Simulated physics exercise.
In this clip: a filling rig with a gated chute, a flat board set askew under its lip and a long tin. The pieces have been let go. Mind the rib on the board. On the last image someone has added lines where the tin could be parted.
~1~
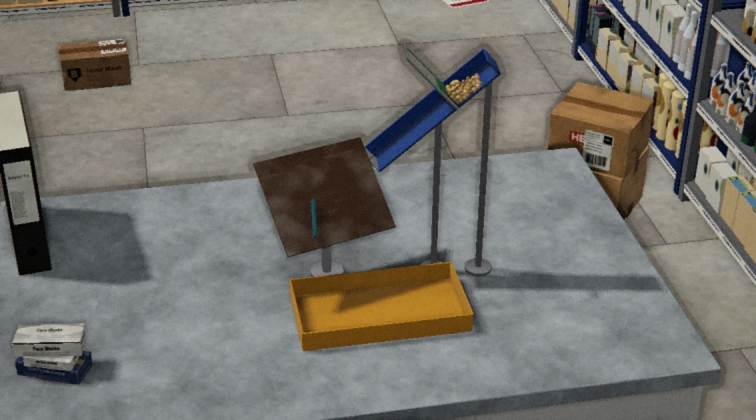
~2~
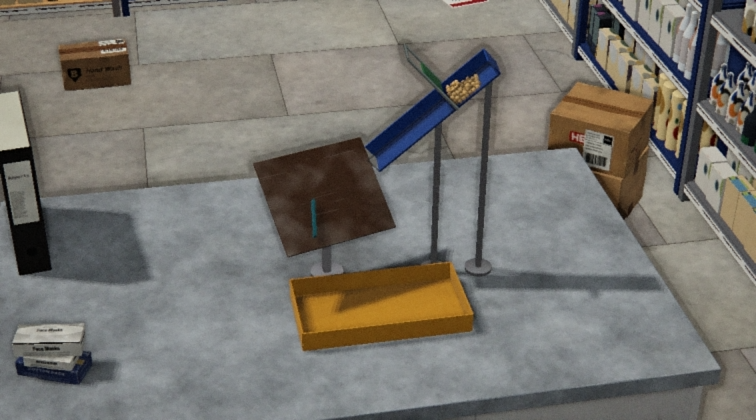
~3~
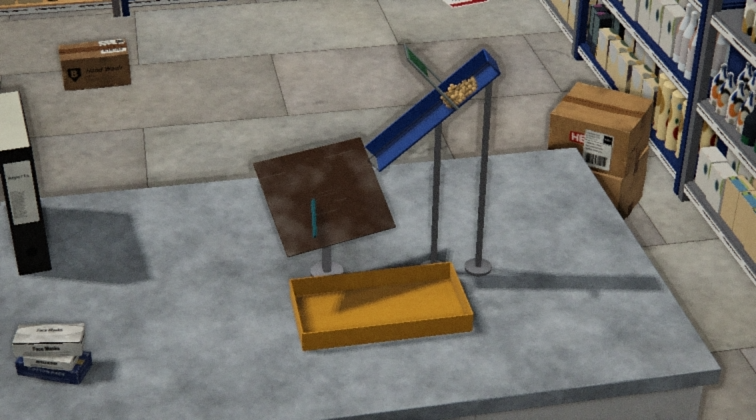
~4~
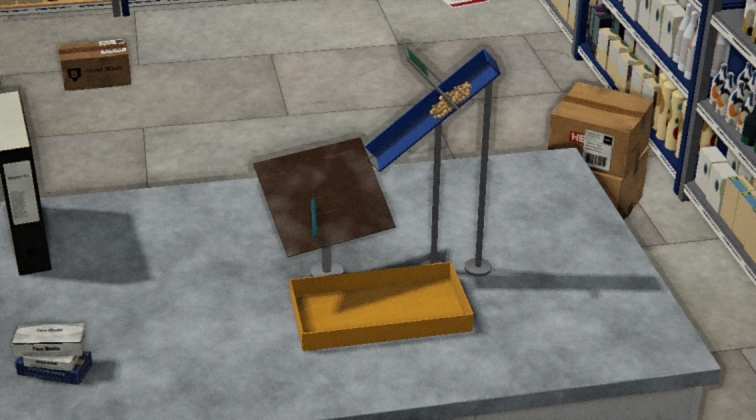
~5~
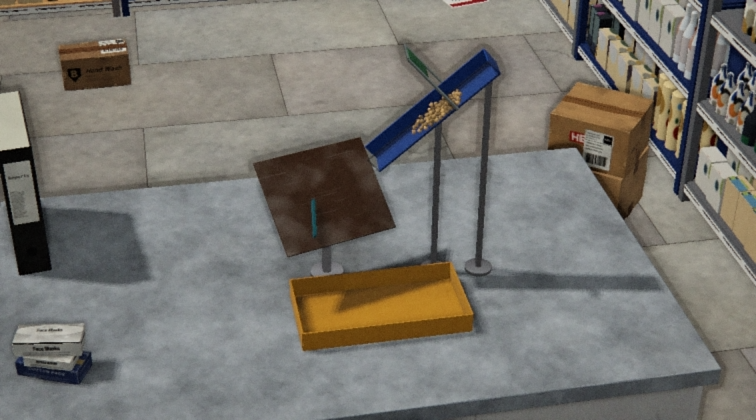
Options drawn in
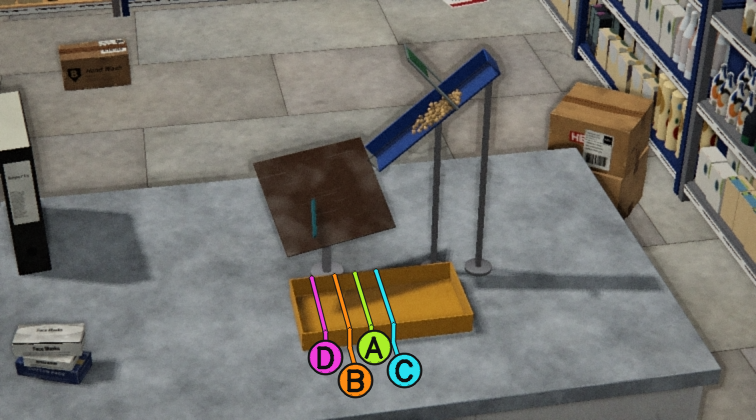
In this clip, a green-edged gate lifts on a sloping blue chute above a tilted dark brown board and an empty yellow-orange tin, and the dried chickpeas behind it slide down and to the left, spreading out along the chute.
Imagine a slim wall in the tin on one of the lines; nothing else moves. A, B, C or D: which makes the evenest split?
The best line is B.
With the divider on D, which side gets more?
The right side.
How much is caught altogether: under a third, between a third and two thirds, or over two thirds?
It is over two thirds.
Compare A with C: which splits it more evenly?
A it is.
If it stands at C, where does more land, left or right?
More lands on the left.
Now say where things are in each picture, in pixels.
In the first frame, load behind the gate at (462, 89), dried chickpeas; lip of the chute at (378, 165), sloping fairly steeply.
In the second frame, middle of the board at (325, 195), tilted fairly steeply; middle of its low edge at (343, 242); of its high edge at (308, 150).
In the third frame, front corners of the tin at (303, 334) and (473, 314), empty; front of the load at (446, 101).
In the fourth frame, middle of the load at (450, 100); its front at (432, 112), about a quarter of the way to the lip; rib from (314, 199) to (316, 235).
In the fifth frame, middle of the load at (438, 109); its front at (414, 132), about half of the way to the lip.
On the marked copy, line A crosses the front rim at (371, 326); line B crosses the front rim at (349, 328); line C crosses the front rim at (393, 323); line D crosses the front rim at (325, 331).
With A, of what is caught, most on the left of the divider, about a quarter on the right.
With B, of what is caught, about half on the left of the divider, about half on the right.
With C, of what is caught, nearly all on the left of the divider, a stray few on the right.
With D, of what is caught, about a quarter on the left of the divider, most on the right.
